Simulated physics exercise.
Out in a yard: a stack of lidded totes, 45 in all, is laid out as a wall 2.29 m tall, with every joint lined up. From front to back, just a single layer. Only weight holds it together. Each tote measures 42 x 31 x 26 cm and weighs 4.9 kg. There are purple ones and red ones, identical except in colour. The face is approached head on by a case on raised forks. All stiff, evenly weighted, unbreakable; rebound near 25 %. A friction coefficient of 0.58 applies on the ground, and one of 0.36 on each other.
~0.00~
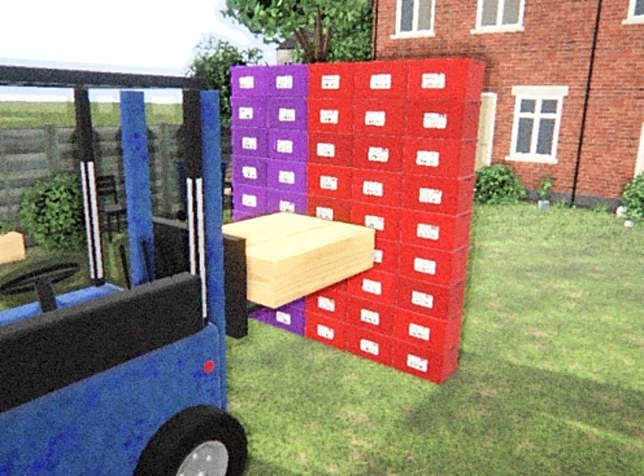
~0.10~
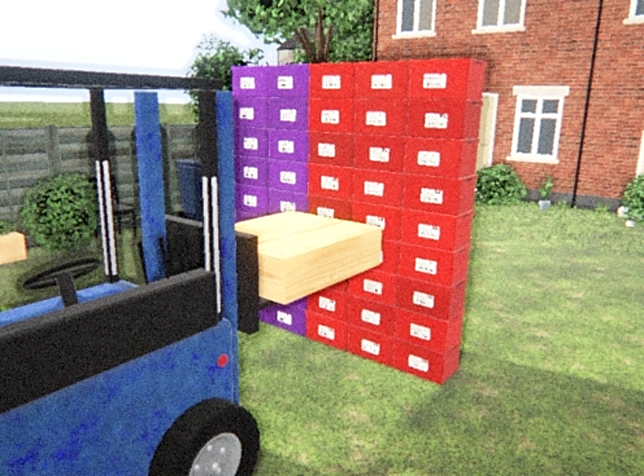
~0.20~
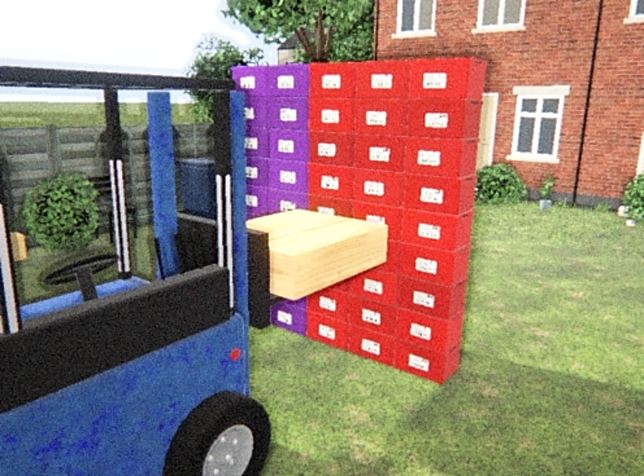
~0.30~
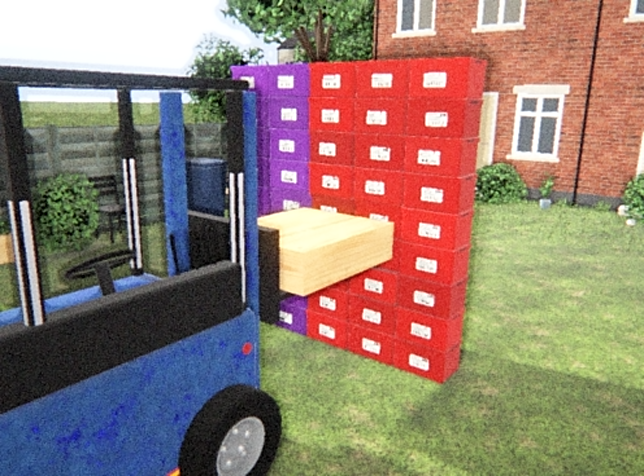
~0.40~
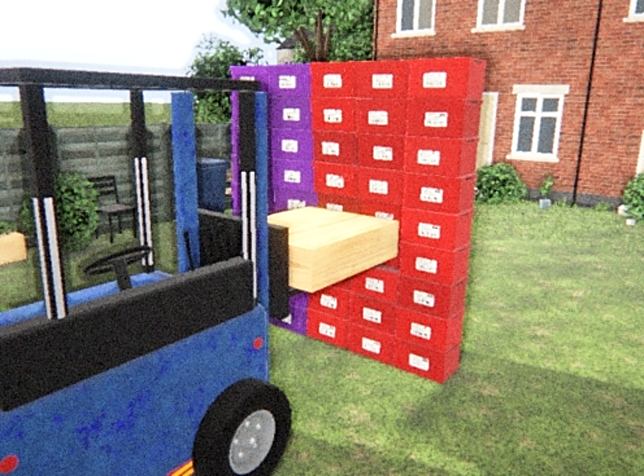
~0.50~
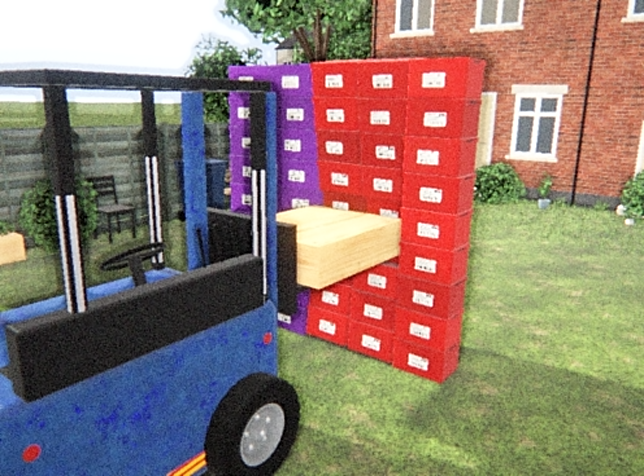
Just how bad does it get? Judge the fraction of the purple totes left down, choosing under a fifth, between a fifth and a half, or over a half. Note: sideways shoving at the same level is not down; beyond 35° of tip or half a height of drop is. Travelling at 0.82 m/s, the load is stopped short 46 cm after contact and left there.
The fraction is between a fifth and a half.
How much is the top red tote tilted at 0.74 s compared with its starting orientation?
About 20°.
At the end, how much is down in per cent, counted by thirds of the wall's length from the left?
From the left: 40, then 100, then 50 percent.
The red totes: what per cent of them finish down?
Colour red - 70 percent down at the end.
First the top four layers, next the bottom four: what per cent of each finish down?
60 % and 50 %.
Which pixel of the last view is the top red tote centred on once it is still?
At about (377, 199).
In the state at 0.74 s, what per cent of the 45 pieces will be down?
0 %.
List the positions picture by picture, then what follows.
In the first frame (pixels give the middle of a visible side), load (366, 247) 20 cm short of touching; top purple tote (285, 81); top red tote (379, 80); none has stirred.
The second frame shows load (374, 245) 12 cm short of touching; top purple tote (286, 81).
The third frame shows load (380, 242) 41 mm short of touching; top purple tote (287, 81).
The fourth frame shows load (386, 240) 41 mm in; top purple tote (287, 81); movement in 6 of them.
The fifth frame shows load (391, 238) 12 cm in; top purple tote (288, 81); top red tote (381, 80) 3° from how it stood; steepest lean 4°, the tote at (332, 148); movement in 19 of them.
The sixth frame shows load (396, 236) 20 cm in; top purple tote (292, 81) 58 mm from its place; top red tote (381, 80) 7° from how it stood; steepest lean 7°, the tote at (382, 117); movement in 31 of them.
After 0.74 s, none of the 18 purple totes down (0 of 45 in all colours); top purple tote 3° from how it stood; top red tote 22° from how it stood.
After 1.04 s, none of the 18 purple totes down (18 of 45 in all colours); top purple tote 16° from how it stood; top red tote 58° from how it stood, 60 cm lower.
After 1.40 s, 7 of the 18 purple totes down (25 of 45 in all colours); top purple tote 49° from how it stood, 54 cm lower; top red tote on its side.
After 2.04 s, 7 of the 18 purple totes down (25 of 45 in all colours); top purple tote 48° from how it stood, 1.95 m lower; top red tote on its side.
In the end (3.4 s), 7 of the 18 purple totes down (25 of 45 in all colours); top purple tote 2.04 m lower; top red tote on its side. That is 39 per cent. From the last view, middles, top purple tote near (410, 224), top red tote near (377, 199).
